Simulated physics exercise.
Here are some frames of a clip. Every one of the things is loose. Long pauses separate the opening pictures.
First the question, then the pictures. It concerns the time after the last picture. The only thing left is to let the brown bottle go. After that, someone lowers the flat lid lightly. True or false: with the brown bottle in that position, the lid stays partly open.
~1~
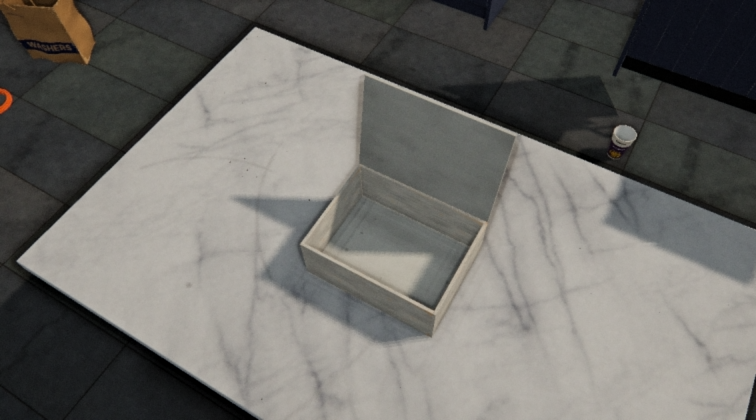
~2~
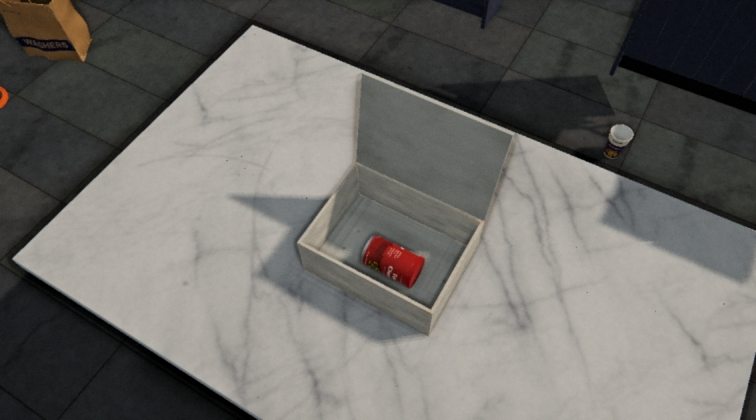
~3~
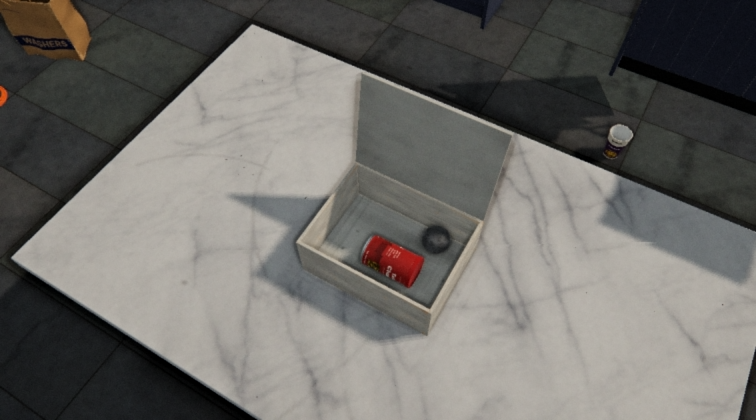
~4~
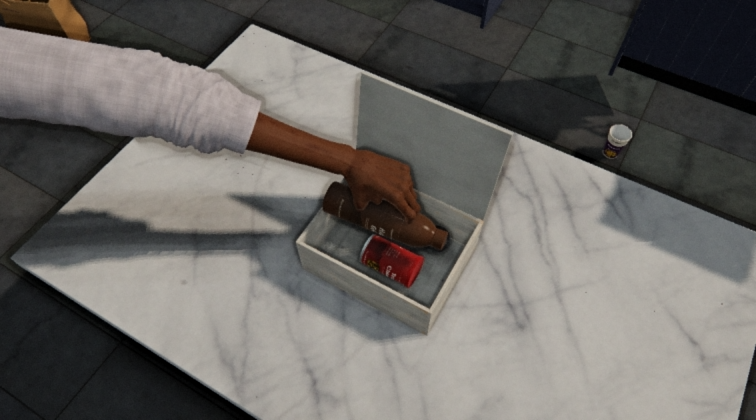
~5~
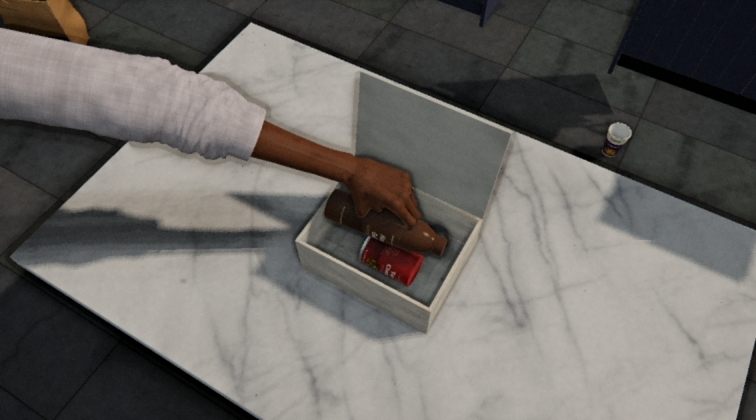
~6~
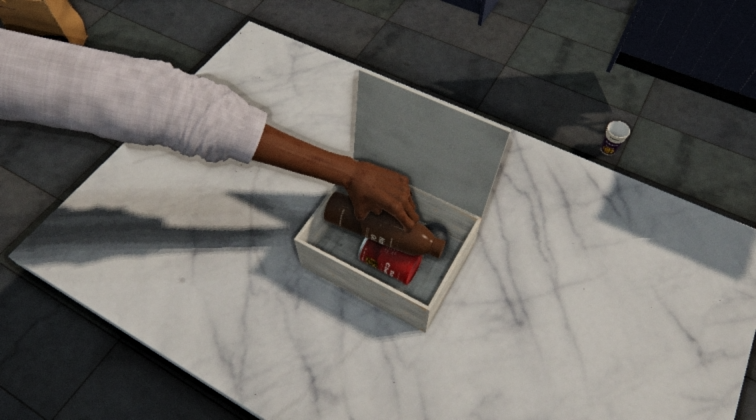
False, the lid closes.
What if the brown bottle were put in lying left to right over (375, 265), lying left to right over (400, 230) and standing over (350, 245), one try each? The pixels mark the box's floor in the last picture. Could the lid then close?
First try: It comes fully down; second try: It comes fully down; third try: It gets propped open.
Then, 1.00 s after the last picture, lid starting down; brown bottle rolled about its own width near (394, 230); red tin rolled about its own width; grey ball rolled about its own width.
Then, 1.80 s after the last picture, lid 41° above the rim; brown bottle rolled about its own width near (393, 231); red tin rolled about its own width; grey ball rolled a little.
At rest, lid shut; moved from the start, red tin and brown bottle; grey ball in place. Seen from the same camera at the end, brown bottle near (392, 231).
